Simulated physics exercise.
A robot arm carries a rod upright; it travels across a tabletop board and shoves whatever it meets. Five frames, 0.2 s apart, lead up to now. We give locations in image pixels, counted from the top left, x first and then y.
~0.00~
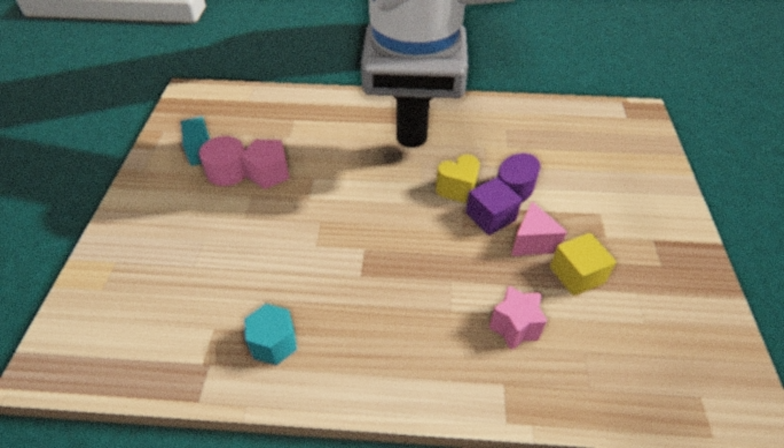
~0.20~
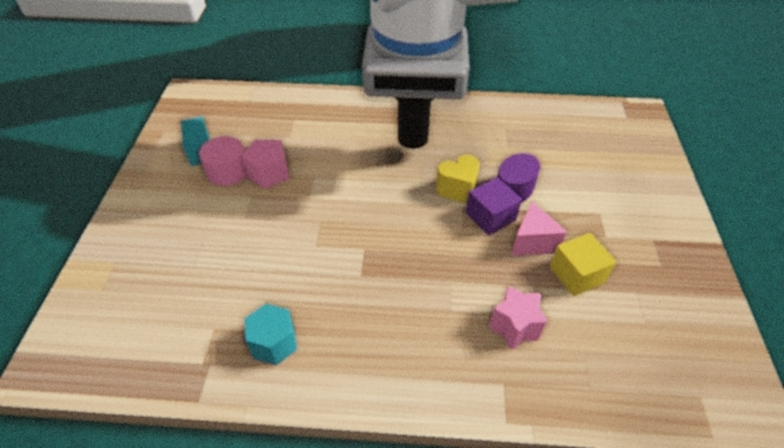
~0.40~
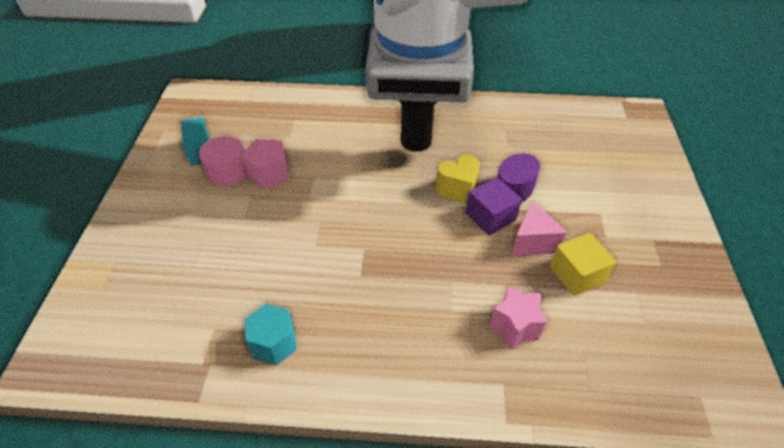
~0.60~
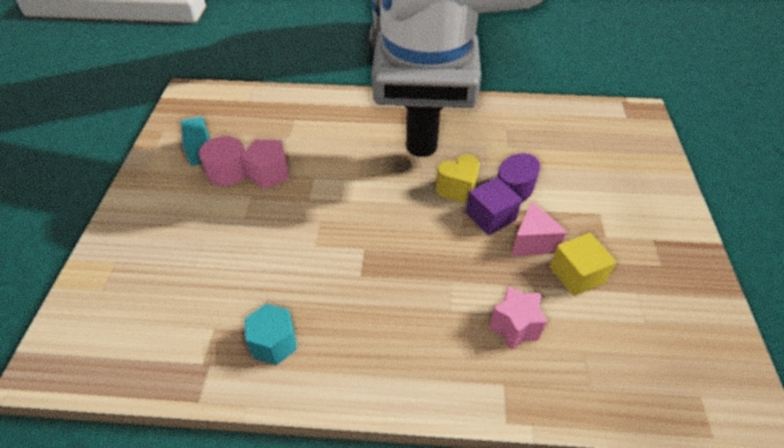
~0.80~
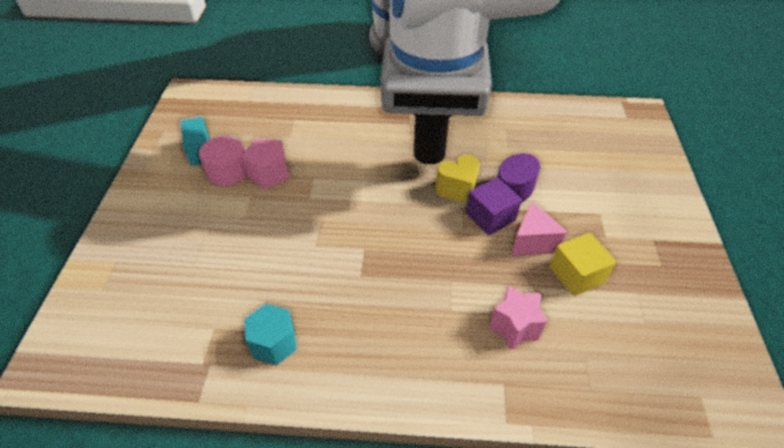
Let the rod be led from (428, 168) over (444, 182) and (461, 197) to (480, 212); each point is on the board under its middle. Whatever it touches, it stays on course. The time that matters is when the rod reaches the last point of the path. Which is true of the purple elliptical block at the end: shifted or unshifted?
The purple elliptical block is left alone.
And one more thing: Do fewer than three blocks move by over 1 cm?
No
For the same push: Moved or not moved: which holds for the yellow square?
It leaves its spot.
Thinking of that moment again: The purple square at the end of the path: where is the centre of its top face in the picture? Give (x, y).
Around pixel (539, 231).
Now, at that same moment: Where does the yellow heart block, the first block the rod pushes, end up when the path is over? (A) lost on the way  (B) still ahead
My answer is option B.
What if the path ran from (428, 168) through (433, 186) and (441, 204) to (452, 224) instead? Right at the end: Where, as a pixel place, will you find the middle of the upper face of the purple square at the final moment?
It is going to be at (520, 203).
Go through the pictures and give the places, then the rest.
In the first picture, lower end of the rod at (412, 138), tops of blocks, yellow heart block at (461, 168), purple square at (496, 195), purple elliptical block at (520, 167), pink triangular piece at (539, 222), yellow square at (587, 253).
In the second picture, rod at (413, 139), blocks as before.
In the third picture, rod at (416, 142), blocks as before.
In the fourth picture, rod at (422, 147), blocks as before.
In the fifth picture, rod at (429, 154), yellow heart block at (461, 168), purple square at (496, 195), purple elliptical block at (520, 167), pink triangular piece at (539, 222), yellow square at (587, 253).
On the path given first. Halfway along, rod at (455, 176); yellow heart block at (479, 185), turned 15° anticlockwise; purple square at (513, 207), turned 15° anticlockwise; pink triangular piece at (544, 224), turned 15° clockwise.
At the end, rod at (483, 198); yellow heart block at (502, 212); purple square at (539, 231), turned 40° anticlockwise; purple elliptical block not moved; pink triangular piece at (576, 236); yellow square at (601, 262).
